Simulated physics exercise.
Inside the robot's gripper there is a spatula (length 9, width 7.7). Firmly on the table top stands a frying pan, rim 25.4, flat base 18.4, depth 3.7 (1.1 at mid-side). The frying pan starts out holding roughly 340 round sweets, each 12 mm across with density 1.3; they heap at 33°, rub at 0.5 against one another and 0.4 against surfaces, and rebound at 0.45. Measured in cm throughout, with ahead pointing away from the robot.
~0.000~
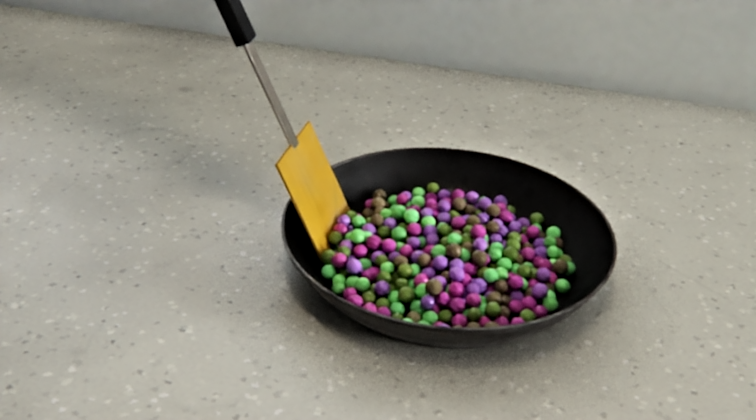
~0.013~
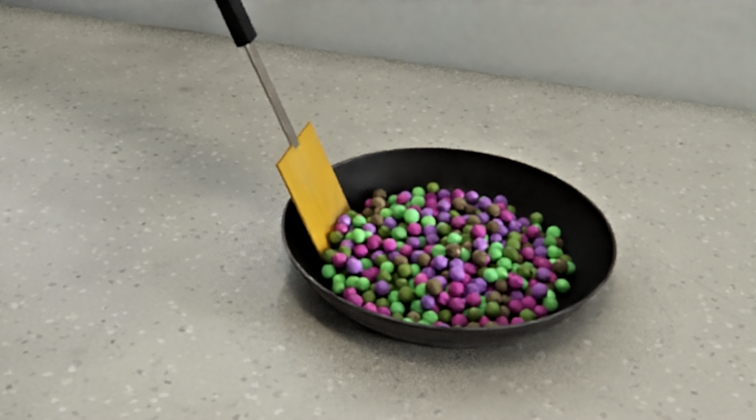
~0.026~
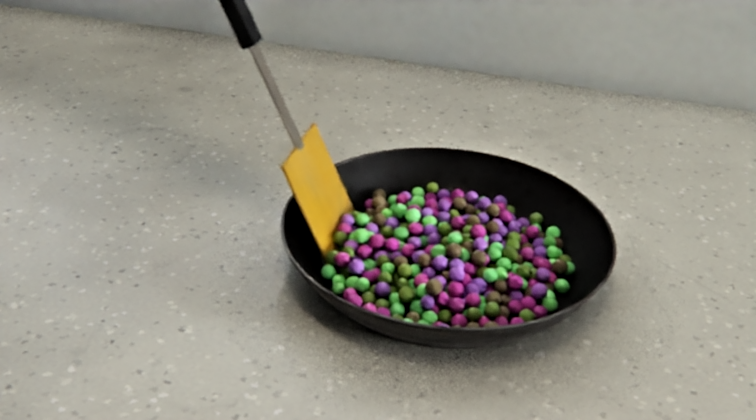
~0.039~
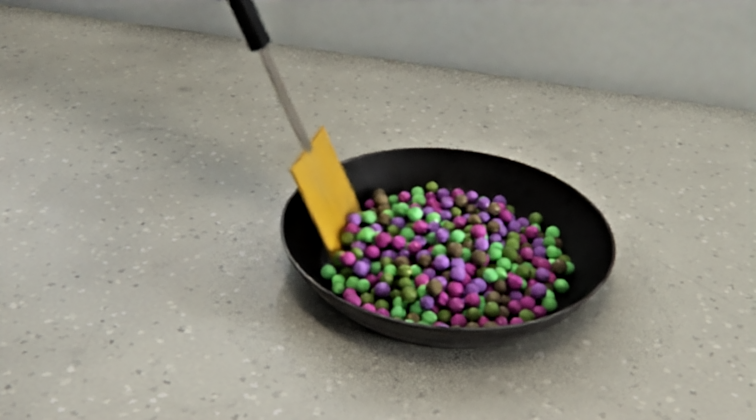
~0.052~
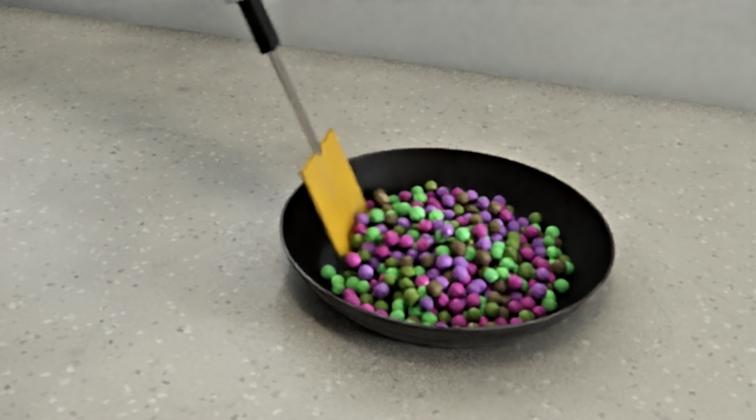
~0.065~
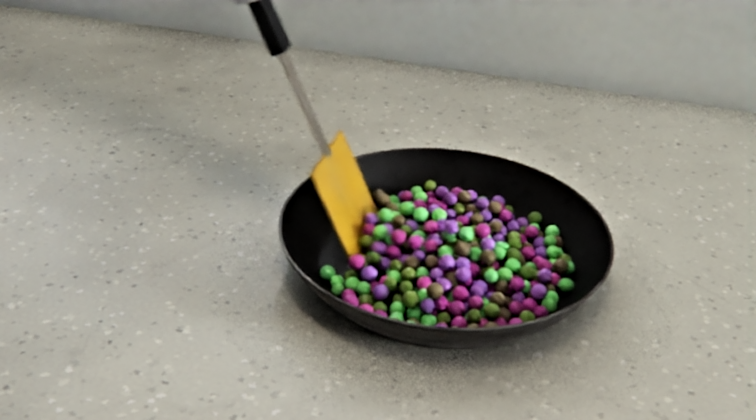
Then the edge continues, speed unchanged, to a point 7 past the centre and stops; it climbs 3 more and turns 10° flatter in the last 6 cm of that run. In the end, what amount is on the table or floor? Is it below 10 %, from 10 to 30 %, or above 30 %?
Below 10 %.
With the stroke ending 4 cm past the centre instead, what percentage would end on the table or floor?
That would be something like 0 in a hundred.
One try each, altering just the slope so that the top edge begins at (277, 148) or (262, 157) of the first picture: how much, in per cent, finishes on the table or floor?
First try around 5 percent, second around 0 percent.
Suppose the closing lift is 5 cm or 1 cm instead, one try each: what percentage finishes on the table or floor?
First try about 0 %, second try about 5 %.
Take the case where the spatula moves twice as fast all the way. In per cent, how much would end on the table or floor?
I'd expect near 20 per cent.
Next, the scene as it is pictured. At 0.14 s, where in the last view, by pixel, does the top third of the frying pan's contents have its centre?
Near (476, 258).
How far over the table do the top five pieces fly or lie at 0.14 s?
About 4 cm.
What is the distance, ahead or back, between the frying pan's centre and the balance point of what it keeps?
Offset forward: Around 4.5 cm.
By 0.14 s, sloping 65°, highest piece 5 above the table; 338 in the frying pan.
By 0.21 s, sloping 61°, highest piece 5 above the table; 338 in the frying pan.
By 0.44 s, sloping 55°, highest piece 7 above the table; 324 in the frying pan, 11 on the table or floor, 3 on the blade or in flight.
By 1.49 s, sloping 55°, highest piece 5 above the table; 324 in the frying pan, 14 on the table or floor.
Final count, 324 in the frying pan, 14 on the table or floor. That is 4 % on the table or floor.
